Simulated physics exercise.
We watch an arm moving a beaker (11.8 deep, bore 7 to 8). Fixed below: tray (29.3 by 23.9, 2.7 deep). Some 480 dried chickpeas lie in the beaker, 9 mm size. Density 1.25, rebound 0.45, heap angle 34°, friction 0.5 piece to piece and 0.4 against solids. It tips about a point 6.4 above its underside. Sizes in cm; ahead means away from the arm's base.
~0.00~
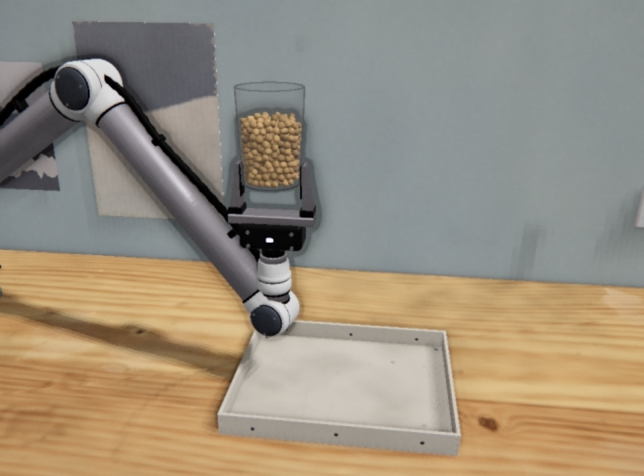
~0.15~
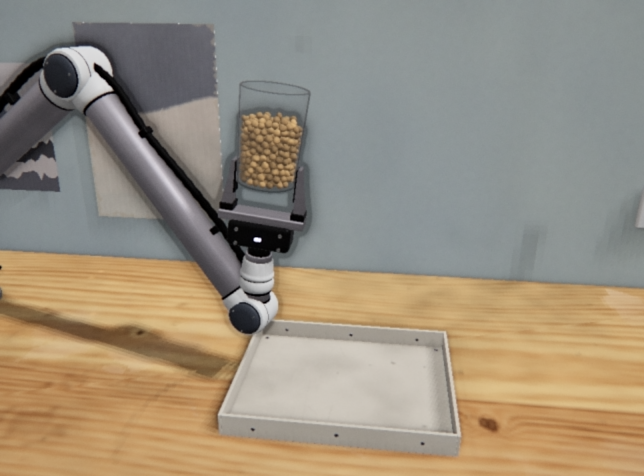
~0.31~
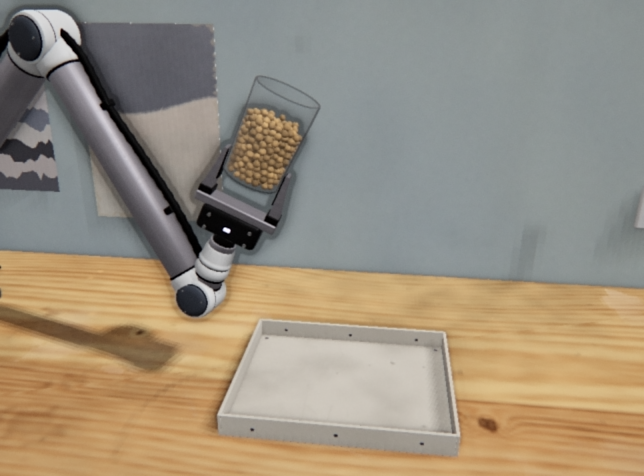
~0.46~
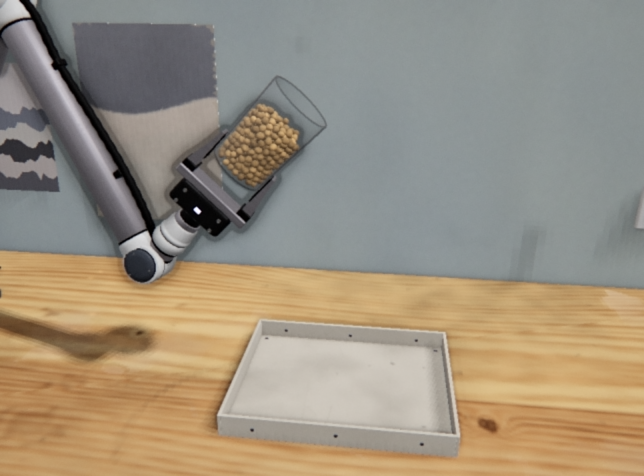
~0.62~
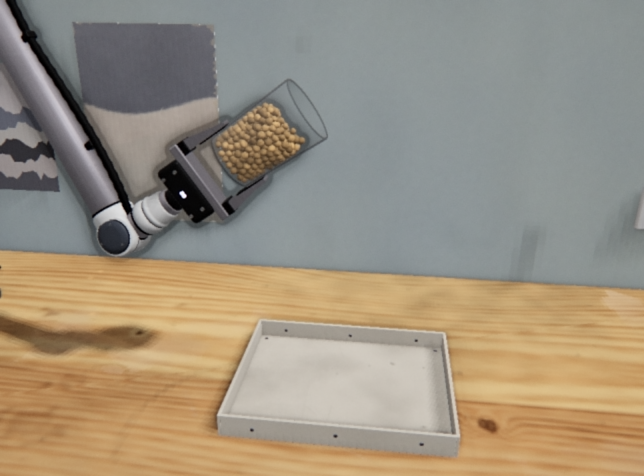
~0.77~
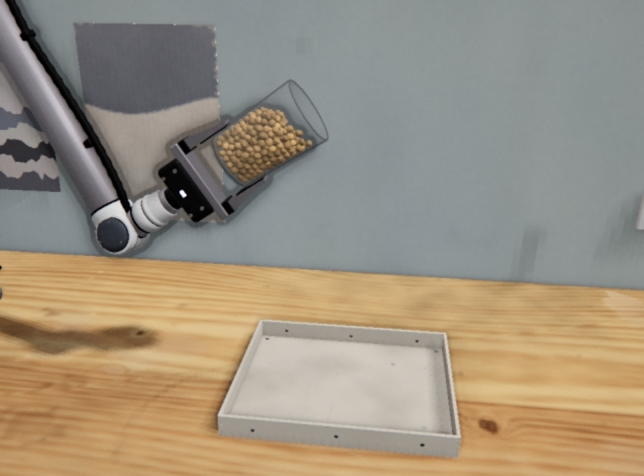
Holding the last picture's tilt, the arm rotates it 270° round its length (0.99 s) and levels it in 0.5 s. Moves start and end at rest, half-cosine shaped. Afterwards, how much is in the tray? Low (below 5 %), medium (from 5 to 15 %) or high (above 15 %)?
A low share, below 5 %, ends in the tray.
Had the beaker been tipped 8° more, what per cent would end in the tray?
In that case some 0 per cent.
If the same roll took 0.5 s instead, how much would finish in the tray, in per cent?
In that case some 0 per cent.
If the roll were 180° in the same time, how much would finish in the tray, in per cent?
It would be near 0 per cent.
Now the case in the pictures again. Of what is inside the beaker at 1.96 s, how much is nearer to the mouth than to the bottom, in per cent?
Some 30 per cent.
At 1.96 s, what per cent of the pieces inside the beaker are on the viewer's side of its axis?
Roughly 45 per cent.
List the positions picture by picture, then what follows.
In the first frame, the beaker middle at (271, 137), upright; upper third of the load around (270, 129), from x 245 to 300, top at y 115; 483 in the beaker.
In the second frame, the beaker middle at (270, 138), tipped 7°; upper third of the load around (269, 130), from x 245 to 300, top at y 115.
In the third frame, the beaker middle at (269, 138), tipped 24°; upper third of the load around (266, 129), from x 230 to 300, top at y 110.
In the fourth frame, the beaker middle at (268, 137), tipped 44°; upper third of the load around (264, 129), from x 220 to 295, top at y 110.
In the fifth frame, the beaker middle at (267, 136), tipped 55°; upper third of the load around (262, 128), from x 220 to 300, top at y 105.
In the sixth frame, the beaker middle at (268, 137), tipped 56°; upper third of the load around (264, 129), from x 220 to 310, top at y 110; 483 in the beaker.
After 1.37 s, tipped 56°, highest piece 40 above the table; 483 in the beaker.
After 1.96 s, tipped 36°, highest piece 39 above the table; 483 in the beaker.
After 2.46 s, upright, highest piece 40 above the table; 483 in the beaker.
After 3.16 s, upright, highest piece 40 above the table; 483 in the beaker.
In the end, 483 in the beaker. That is 0 % in the tray.
